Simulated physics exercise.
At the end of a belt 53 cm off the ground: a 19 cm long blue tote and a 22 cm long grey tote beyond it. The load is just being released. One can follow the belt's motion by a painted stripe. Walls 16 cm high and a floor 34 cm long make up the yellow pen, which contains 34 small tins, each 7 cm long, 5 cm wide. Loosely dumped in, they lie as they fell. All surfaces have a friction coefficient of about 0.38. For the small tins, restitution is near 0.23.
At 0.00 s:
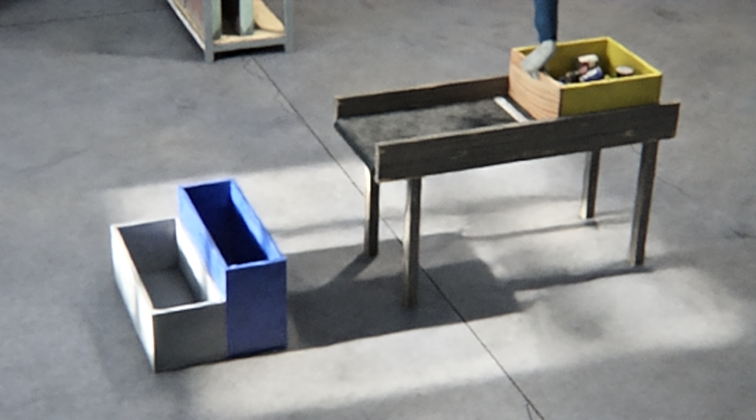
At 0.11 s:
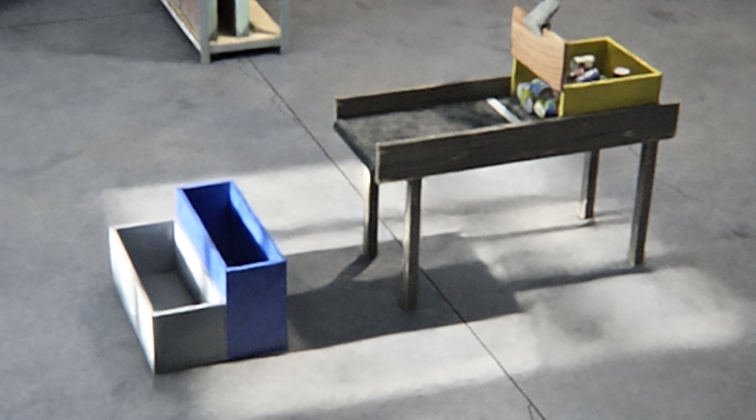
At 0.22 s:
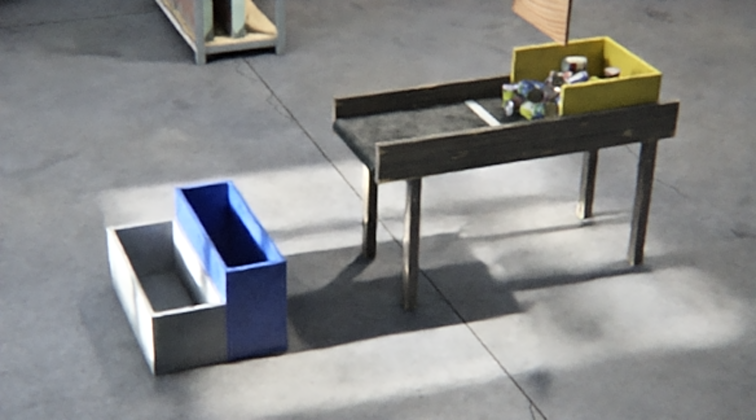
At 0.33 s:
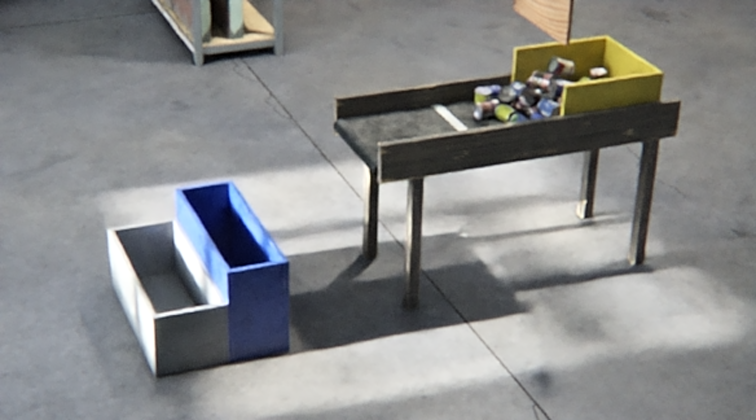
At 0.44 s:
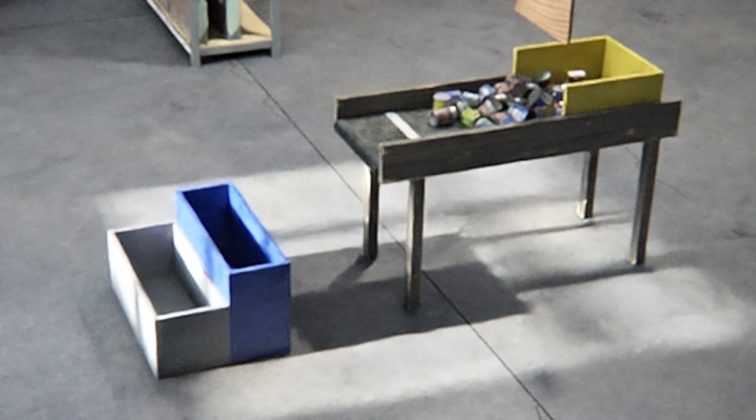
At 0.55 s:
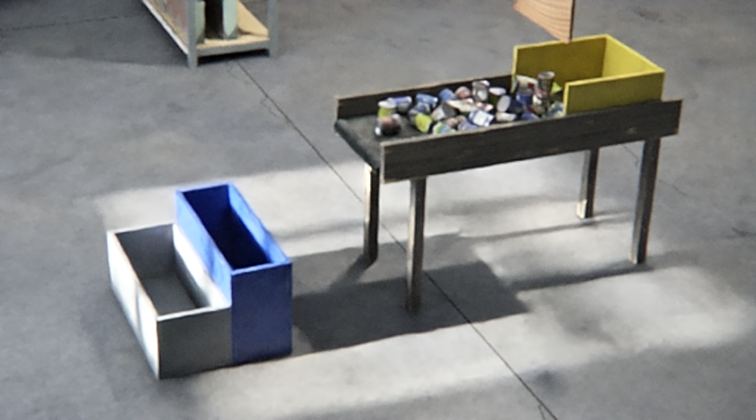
A gloved hand lifted the wooden end panel from a yellow pen on a raised belt, and small tins tumbled out and rode left in a spreading heap behind a white stripe, leaving the pen nearly empty.
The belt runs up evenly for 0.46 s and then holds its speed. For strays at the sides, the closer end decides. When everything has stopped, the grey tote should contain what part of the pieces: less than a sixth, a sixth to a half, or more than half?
The share there falls below a sixth.
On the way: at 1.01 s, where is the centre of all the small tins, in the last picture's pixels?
I'd say close to (249, 200).
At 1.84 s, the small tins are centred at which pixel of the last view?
Near (230, 291).
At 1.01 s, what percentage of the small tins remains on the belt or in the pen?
About 10 %.
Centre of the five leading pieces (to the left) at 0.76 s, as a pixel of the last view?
Somewhere near pixel (289, 152).
After 0.76 s, 23 on the belt and 11 in the air.
After 1.01 s, 15 in the blue tote, 4 on the belt and 15 in the air.
After 1.38 s, 32 in the blue tote, 1 on the belt and 1 in the air.
Outcome (at 1.84 s), 32 in the blue tote and 2 on the ground short of the blue tote. Asked share, 0 of 34, 0 per cent.
